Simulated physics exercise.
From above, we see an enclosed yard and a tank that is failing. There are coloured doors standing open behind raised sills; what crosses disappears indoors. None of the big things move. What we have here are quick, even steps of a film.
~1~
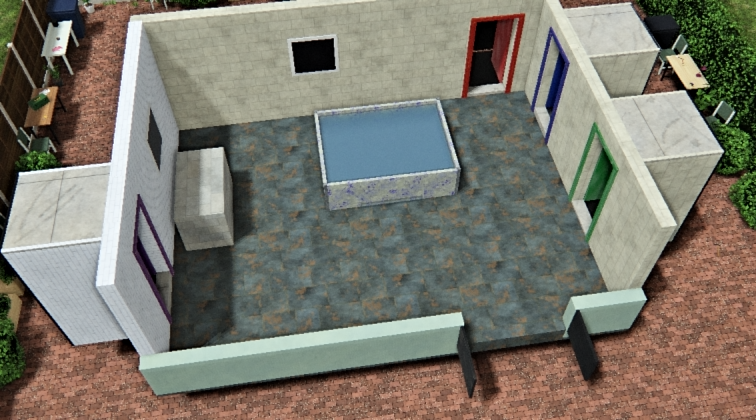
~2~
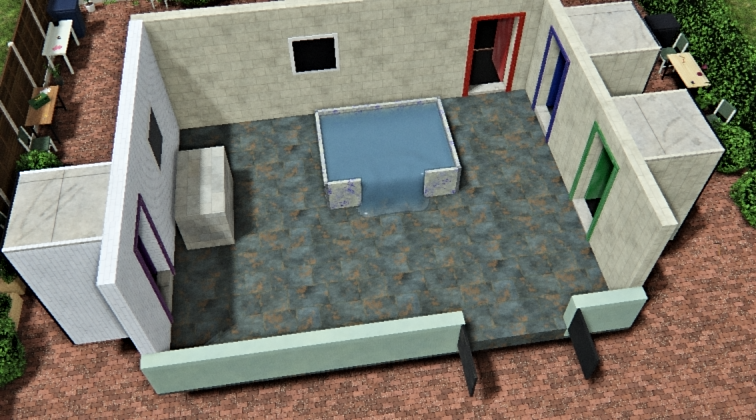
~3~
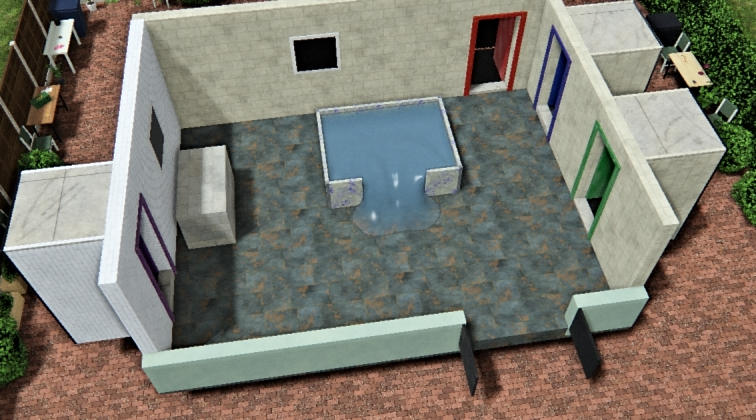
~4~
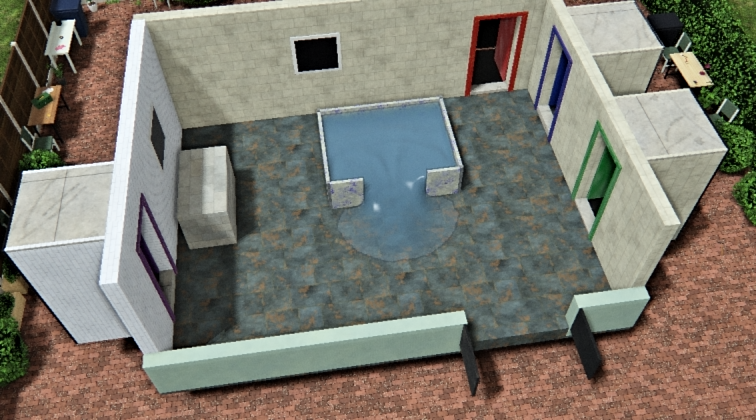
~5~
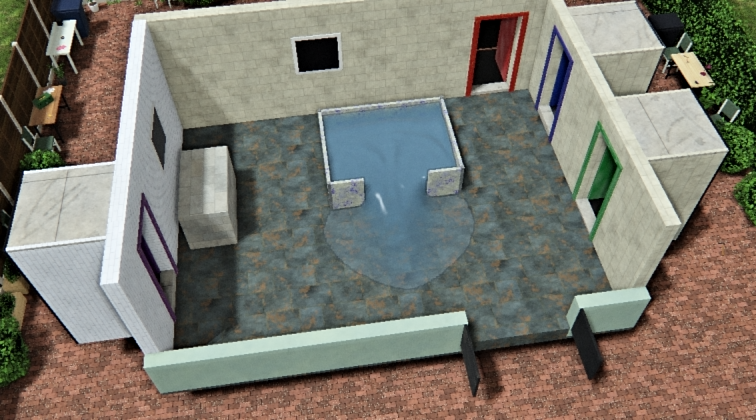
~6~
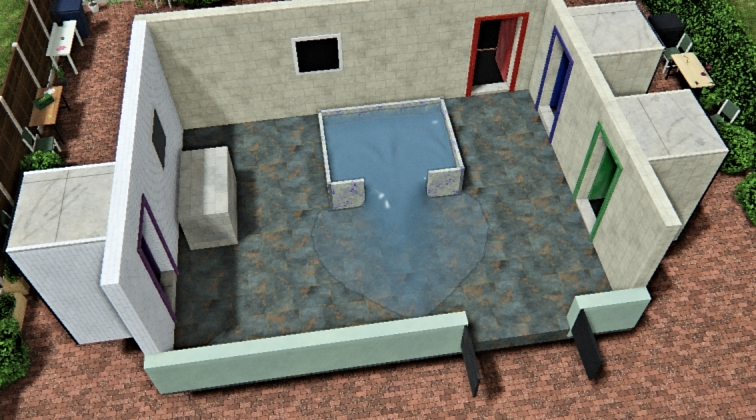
Water pouring through a gap in the front of a raised tank, spreading in a widening sheet across the enclosed yard's floor.
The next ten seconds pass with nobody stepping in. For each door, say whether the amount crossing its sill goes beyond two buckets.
Door by door: Green door - two buckets at most, purple door - two buckets at most, blue door - two buckets at most, red door - two buckets at most.
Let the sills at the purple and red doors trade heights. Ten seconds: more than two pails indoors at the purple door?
Result, purple door: Ends up above.
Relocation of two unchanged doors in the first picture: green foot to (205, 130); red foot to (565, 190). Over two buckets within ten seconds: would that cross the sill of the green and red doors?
Green: Exceeds the limit. Red: Falls short.
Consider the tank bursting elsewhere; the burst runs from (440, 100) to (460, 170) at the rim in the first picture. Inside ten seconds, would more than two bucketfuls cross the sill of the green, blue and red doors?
Here's how it goes: The green door crosses the threshold, then the blue door crosses the threshold, then the red door crosses the threshold.
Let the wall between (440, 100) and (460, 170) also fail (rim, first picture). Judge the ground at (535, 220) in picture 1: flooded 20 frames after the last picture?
Answer: Awash.
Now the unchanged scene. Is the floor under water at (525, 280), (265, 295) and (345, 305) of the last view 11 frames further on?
As listed, the points end up soaked, soaked and soaked.
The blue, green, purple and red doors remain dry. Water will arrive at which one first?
It's the one in purple.
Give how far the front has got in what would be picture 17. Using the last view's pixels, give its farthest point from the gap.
By then the tip should be at about (184, 371).
A moment on, water covers 30 % of the floor; the green door not reached, the purple door not reached, the blue door not reached, the red door not reached.
Next, water covers 35 % of the floor; the green door not reached, the purple door not reached, the blue door not reached, the red door not reached.
Then, water covers 45 % of the floor; the green door not reached, the purple door wet at the sill, nothing in, the blue door not reached, the red door not reached.
Later, water covers 65 % of the floor; the green door wet at the sill, nothing in, the purple door wet at the sill, nothing in, the blue door not reached, the red door not reached.
In the end, water covers 95 % of the floor; the green door wet at the sill, nothing in, the purple door wet at the sill, nothing in, the blue door wet at the sill, nothing in, the red door wet at the sill, nothing in.
